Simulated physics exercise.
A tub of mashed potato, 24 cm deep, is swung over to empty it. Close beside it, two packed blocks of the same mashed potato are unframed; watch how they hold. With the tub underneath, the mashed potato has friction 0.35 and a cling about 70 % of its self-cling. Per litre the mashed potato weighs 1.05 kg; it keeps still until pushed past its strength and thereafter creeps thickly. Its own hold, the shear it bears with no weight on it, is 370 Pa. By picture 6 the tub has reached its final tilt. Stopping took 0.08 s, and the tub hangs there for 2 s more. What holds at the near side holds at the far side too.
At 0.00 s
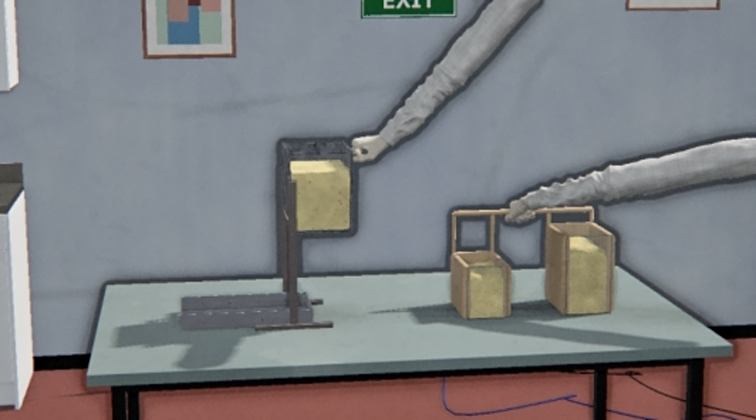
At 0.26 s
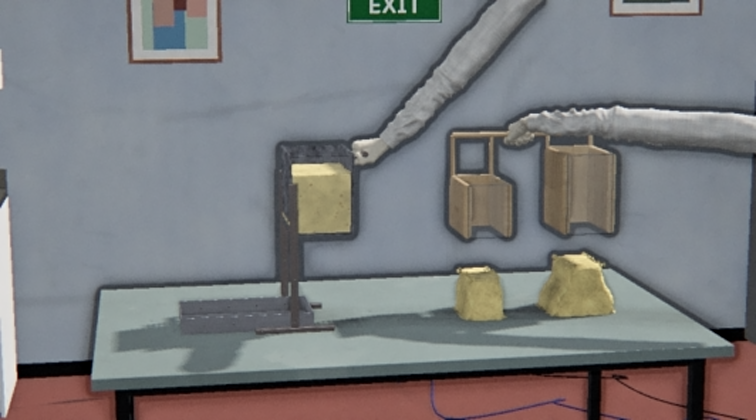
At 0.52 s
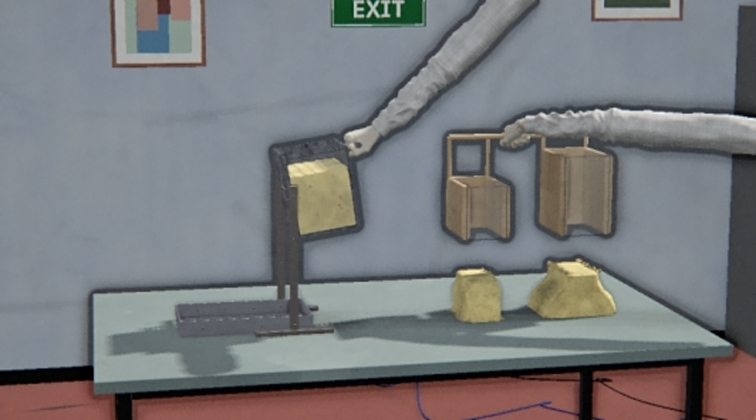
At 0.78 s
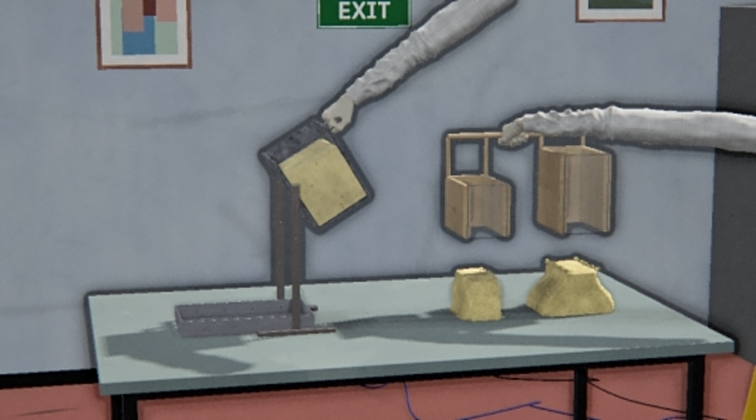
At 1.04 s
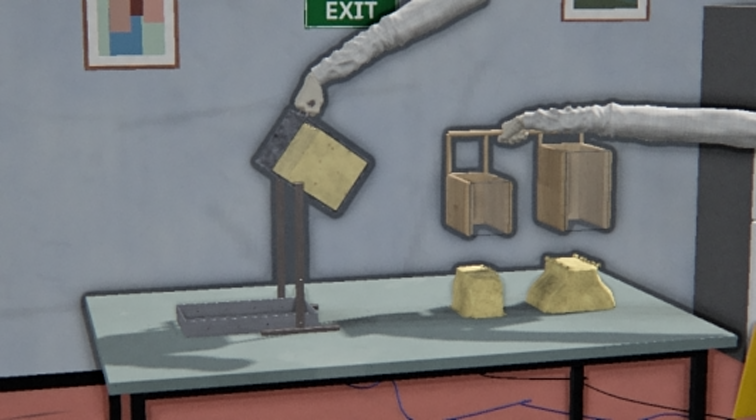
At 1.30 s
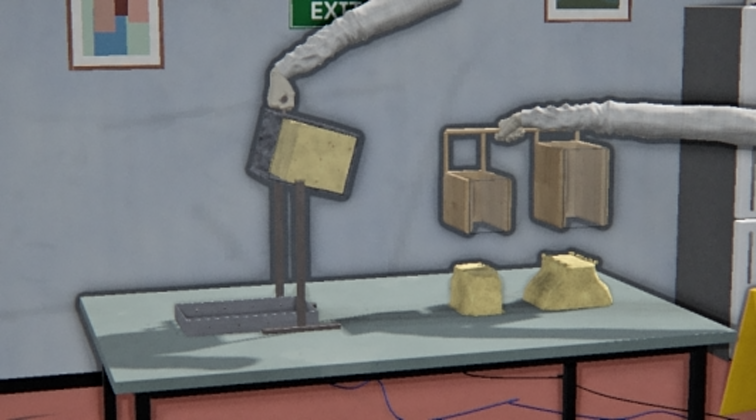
At the start, one gloved hand grips a raised dark tub of yellow mash while another lifts two wooden boxes off two yellow blocks on the table. The right block slumps wider and the left sinks slightly, then the first hand swings the tub over leftward, the mash still inside.
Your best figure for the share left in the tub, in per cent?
I would say about 100 %.
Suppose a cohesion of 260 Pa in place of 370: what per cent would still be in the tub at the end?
Then about 100 %.
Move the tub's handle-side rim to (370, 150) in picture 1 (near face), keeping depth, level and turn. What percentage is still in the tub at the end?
Then near 100 % stays in the tub.
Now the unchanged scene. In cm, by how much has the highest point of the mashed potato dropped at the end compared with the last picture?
0 cm.
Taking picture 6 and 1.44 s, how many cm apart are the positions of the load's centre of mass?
Shift: Some 0 cm.
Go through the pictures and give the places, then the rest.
In the first frame, handle-side rim at (350, 152), tilt 0 degrees; top of the mashed potato at (304, 172); blocks stand 14 cm, 21 cm (left to right).
In the second frame, handle-side rim at (351, 155), tilt 0 degrees; top of the mashed potato at (306, 175); blocks stand 13 cm, 16 cm (left to right).
In the third frame, handle-side rim at (345, 148), tilt 9 degrees; top of the mashed potato at (342, 168); blocks stand 13 cm, 14 cm (left to right).
In the fourth frame, handle-side rim at (327, 129), tilt 32 degrees; top of the mashed potato at (333, 149); blocks stand 13 cm, 14 cm (left to right).
In the fifth frame, handle-side rim at (305, 119), tilt 55 degrees; top of the mashed potato at (322, 133); blocks stand 13 cm, 14 cm (left to right).
In the sixth frame, handle-side rim at (282, 118), tilt 75 degrees; top of the mashed potato at (305, 126); blocks stand 13 cm, 14 cm (left to right).
After 1.44 s, the tub is at 75 degrees and holds 100 %.
After 1.61 s, the tub is at 75 degrees and holds 100 %.
After 1.78 s, the tub is at 75 degrees and holds 100 %.
After 1.95 s, the tub is at 75 degrees and holds 100 %.
After 3.30 s, at the end, the tub is at 75 degrees and holds 100 %.
